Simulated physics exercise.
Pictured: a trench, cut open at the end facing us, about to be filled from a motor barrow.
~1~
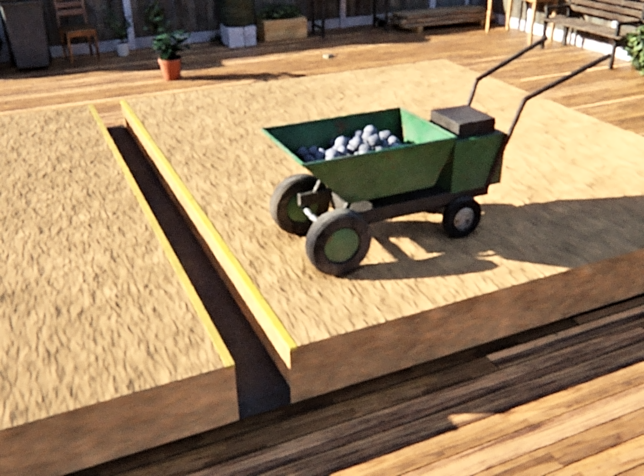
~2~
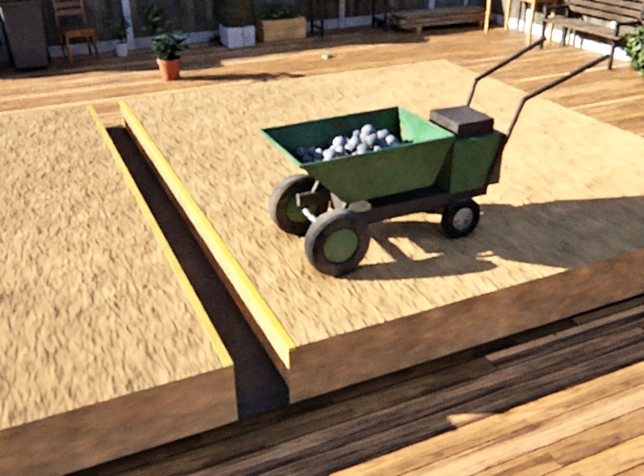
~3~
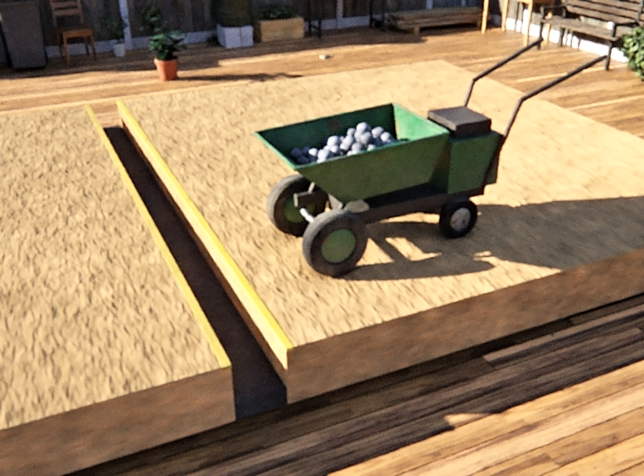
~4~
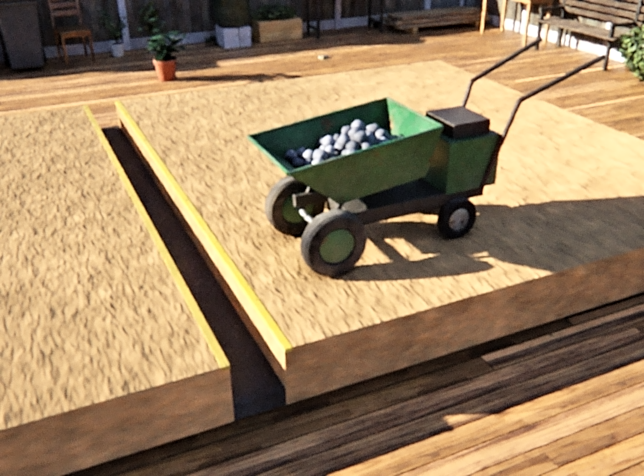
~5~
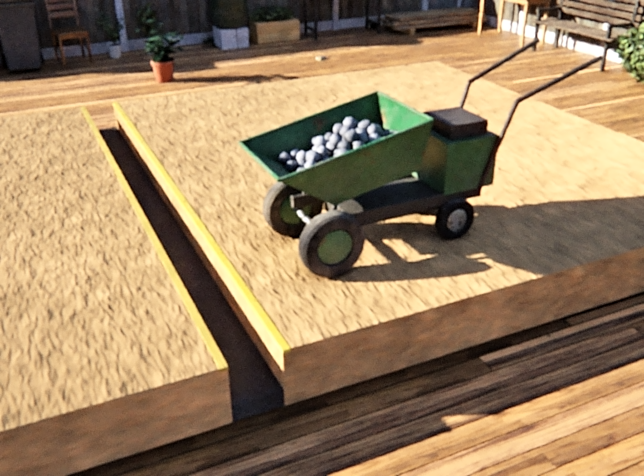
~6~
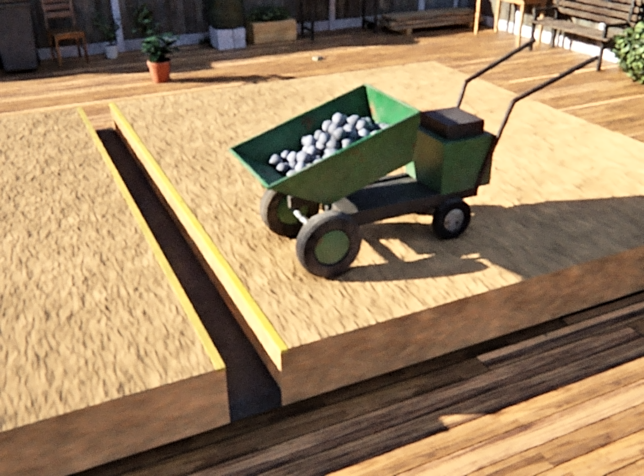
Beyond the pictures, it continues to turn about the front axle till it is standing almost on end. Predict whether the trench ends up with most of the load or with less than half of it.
The majority.
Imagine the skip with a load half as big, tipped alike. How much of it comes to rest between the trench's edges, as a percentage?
Share: Approx. 100 per cent.
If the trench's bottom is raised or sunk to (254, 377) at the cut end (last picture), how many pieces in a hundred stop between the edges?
About 70 per cent.
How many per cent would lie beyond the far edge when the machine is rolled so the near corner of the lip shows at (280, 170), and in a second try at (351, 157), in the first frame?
It comes out near 60 in a hundred for the first and near 0 in a hundred for the second.
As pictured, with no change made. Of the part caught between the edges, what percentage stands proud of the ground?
I'd put it near 5 in a hundred.
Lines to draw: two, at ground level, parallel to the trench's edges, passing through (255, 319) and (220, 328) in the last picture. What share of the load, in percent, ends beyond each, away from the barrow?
Some 100 and some 40 per cent, respectively.
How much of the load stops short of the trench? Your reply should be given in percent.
Roughly 0 percent of the pieces, I think.
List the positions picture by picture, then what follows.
In the first frame, lip of the skip at (304, 166), level; top of the load at (365, 149), round cobbles; first edge of the trench at (270, 314); far edge at (211, 329), the trench over half as wide as the skip, and about as deep as wide.
In the second frame, lip of the skip at (302, 167), level; top of the load at (376, 145).
In the third frame, lip of the skip at (296, 169), tipped barely; top of the load at (377, 143).
In the fourth frame, lip of the skip at (289, 174), tipped a little; top of the load at (366, 141).
In the fifth frame, lip of the skip at (280, 181), tipped a little; top of the load at (372, 142).
In the sixth frame, lip of the skip at (269, 188), tipped clearly; top of the load at (362, 137); first edge of the trench at (261, 317); far edge at (202, 332).
Soon, skip tipped steeply; all in the skip.
A while on, skip tipped right over; most in the skip; a small part in or heaped over the trench.
Towards the end, skip tipped right over; a stray few in the skip; most in or heaped over the trench; a small part beyond it.
Finally, skip tipped right over; most in or heaped over the trench; a small part beyond it.
